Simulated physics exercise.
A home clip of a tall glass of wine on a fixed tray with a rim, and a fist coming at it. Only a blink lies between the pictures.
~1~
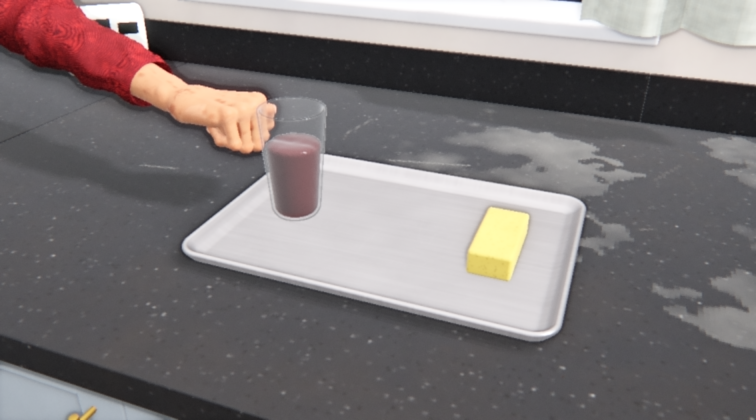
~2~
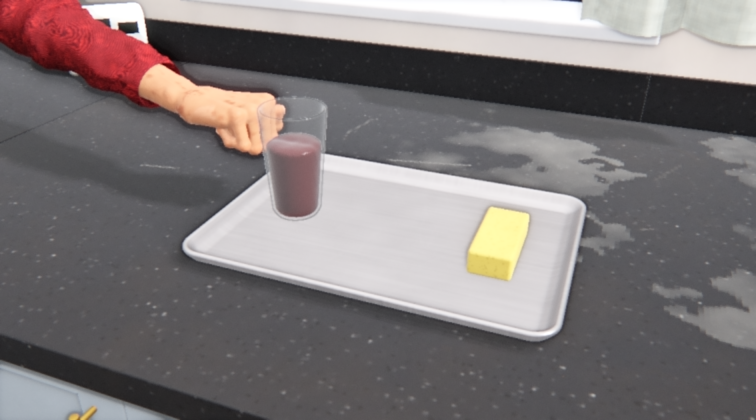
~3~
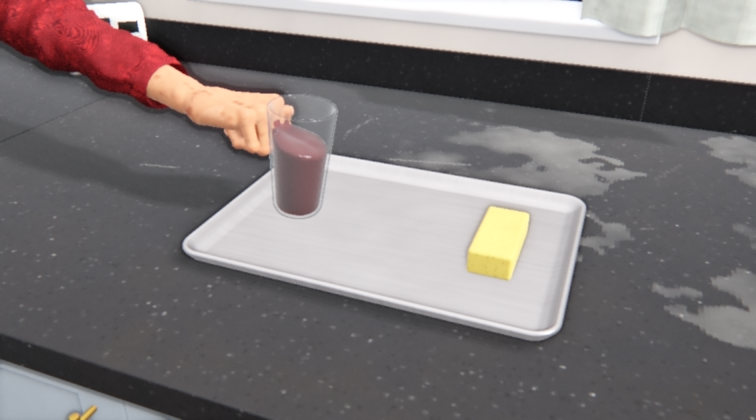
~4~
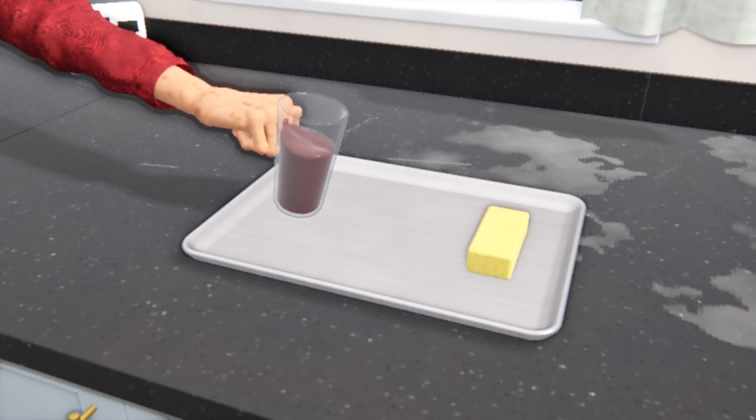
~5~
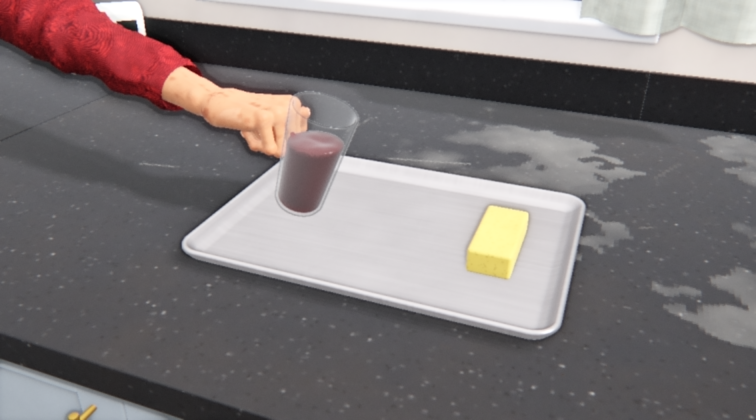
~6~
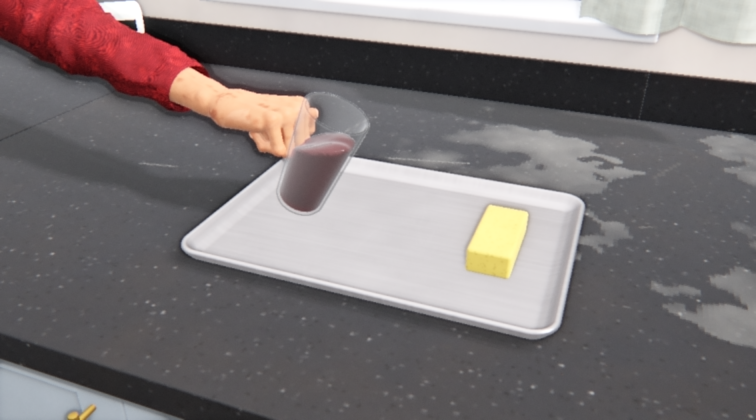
A fist on an arm in a red sleeve pushes in from the left against a clear glass on a dark speckled kitchen counter, seen from slightly above by a still camera. The glass, part-filled with dark purplish liquid, stands at the left of a pale metal tray, with a yellow block at the right. The glass leans steadily rightward while its liquid sloshes, and the block stays put.
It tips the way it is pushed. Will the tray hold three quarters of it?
After the fall less than a quarter leaves the tray.
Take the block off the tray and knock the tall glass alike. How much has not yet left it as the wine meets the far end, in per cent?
Near 70 %.
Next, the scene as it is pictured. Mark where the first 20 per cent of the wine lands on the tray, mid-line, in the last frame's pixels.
Around (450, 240).
A moment on, the tall glass is falling and 100 per cent is in the glass, 0 on the tray and 0 above or beyond its rim.
Next, the tall glass lies on its side and 85 per cent is in the glass, 6 on the tray and 9 above or beyond its rim.
Then the tall glass lies on its side and 49 per cent is in the glass, 28 on the tray and 24 above or beyond its rim.
Later the tall glass lies on its side and 25 per cent is in the glass, 58 on the tray and 17 above or beyond its rim.
Finally, 84 per cent is held by tray and glass, 16 is off the tray.
